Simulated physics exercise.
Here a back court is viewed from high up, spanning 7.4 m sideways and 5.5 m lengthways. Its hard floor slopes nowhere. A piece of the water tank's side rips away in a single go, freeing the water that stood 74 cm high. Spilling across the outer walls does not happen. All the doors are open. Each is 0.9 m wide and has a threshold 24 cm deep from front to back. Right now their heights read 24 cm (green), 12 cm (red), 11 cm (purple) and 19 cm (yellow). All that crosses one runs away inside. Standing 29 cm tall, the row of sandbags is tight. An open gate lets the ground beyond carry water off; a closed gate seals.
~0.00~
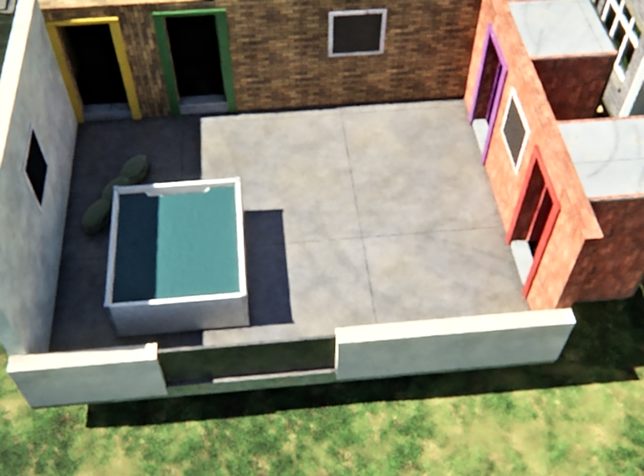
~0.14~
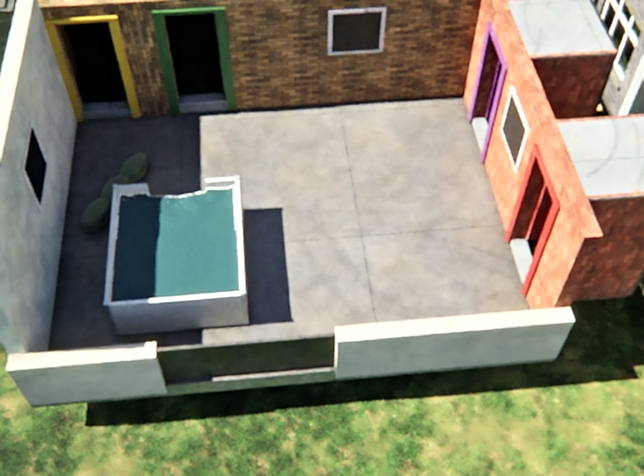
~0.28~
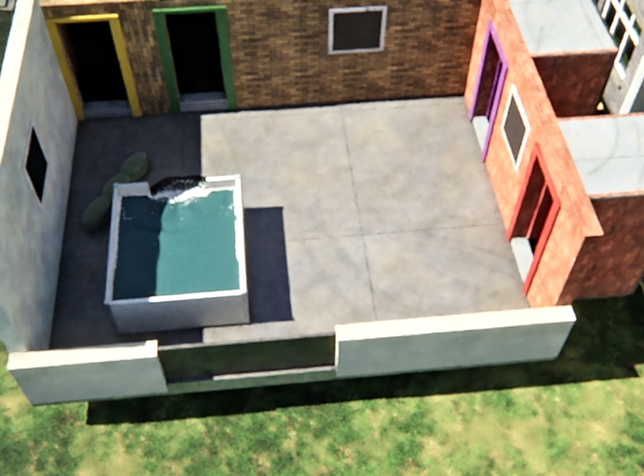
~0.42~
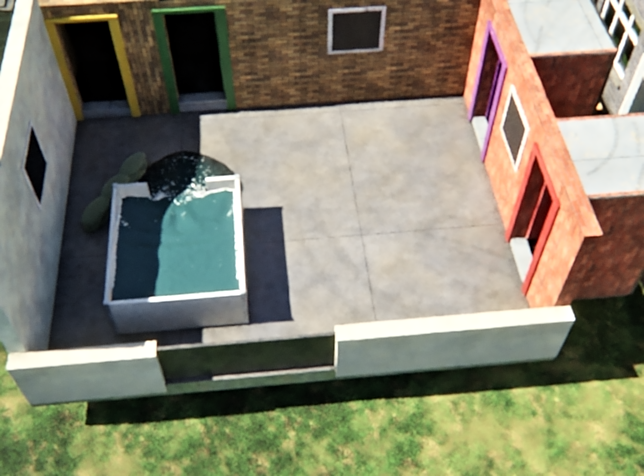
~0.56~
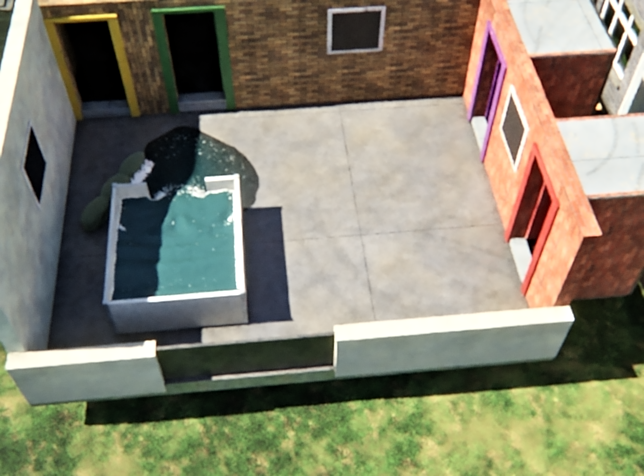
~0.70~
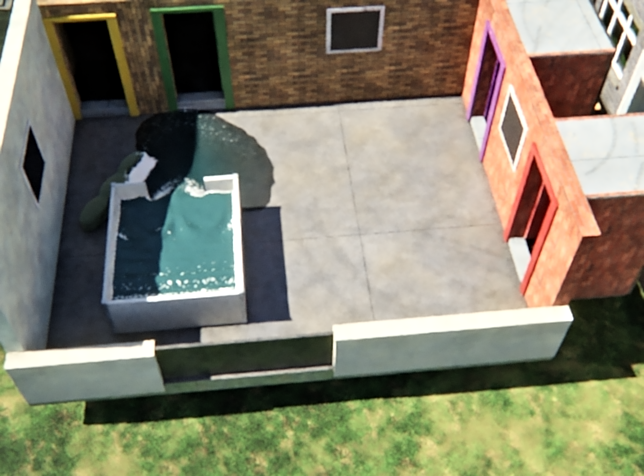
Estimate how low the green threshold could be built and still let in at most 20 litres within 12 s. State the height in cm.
I would say 34 cm or so.
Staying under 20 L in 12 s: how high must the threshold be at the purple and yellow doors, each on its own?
You'd want some 13.0 cm at purple and some 16 cm at yellow.
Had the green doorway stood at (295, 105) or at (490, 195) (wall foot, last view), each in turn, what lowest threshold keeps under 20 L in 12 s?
Minimums: Roughly 10.5 cm and 6.0 cm.
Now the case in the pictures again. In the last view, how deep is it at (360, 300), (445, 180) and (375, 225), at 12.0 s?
Respectively 7 cm, 6 cm and 4 cm.
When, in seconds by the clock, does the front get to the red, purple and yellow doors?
Red 4.5 s, purple 3.0 s, yellow 1.1 s.
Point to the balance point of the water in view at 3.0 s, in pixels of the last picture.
Centre of mass: About (202, 204) px.
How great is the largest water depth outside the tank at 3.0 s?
About 30 cm.
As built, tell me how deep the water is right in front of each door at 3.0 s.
Centimetres: Green = 30, red = 0, purple = 4, yellow = 18.
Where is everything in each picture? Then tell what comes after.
Still water, 74 cm deep, in the water tank at (177, 242); the green door at (198, 72) is dry, in the first picture.
The front is at a hidden place, 0.3 m from the gap on the far side; 0.2 m2 of floor is wet, 74 cm left at the back, in the second picture.
Water pours out on the far side and has run 0.8 m, to (167, 182); about 11 cm deep outside, 74 cm at the back, in the third picture.
The front is at (173, 157), 1.4 m from the gap on the far side; 1.9 m2 of floor is wet, 74 cm left at the back, in the fourth picture.
Water pours out on the far side and has run 2.0 m, to (180, 131); about 7 cm deep outside, 72 cm at the back, in the fifth picture.
The gap is on the far side, the front 2.5 m out at (163, 113); the back of the water tank holds 63 cm; water is at the green door at (196, 69), in the sixth picture.
After 1.4 s water covers 20 % of the floor, deepest (42 cm) near (181, 209); 38 cm at the green door, 13 litres in over its 24 cm threshold.
After 3.0 s water covers 40 % of the floor, deepest (30 cm) near (192, 120); 30 cm at the green door, 108 litres in over its 24 cm threshold.
After 12.0 s water covers 95 % of the floor, deepest (11 cm) near (205, 355); 8 cm at the green door, 121 litres in over its 24 cm threshold.
At the green door as built, the water arrived by 0.7 s and peaked near 39 cm at 1.8 s.
Run again over the same 12 s with other heights there, 67 litres in over 28 cm, 8 litres over 38 cm. The limit of 20 litres is kept from about 34 cm up.
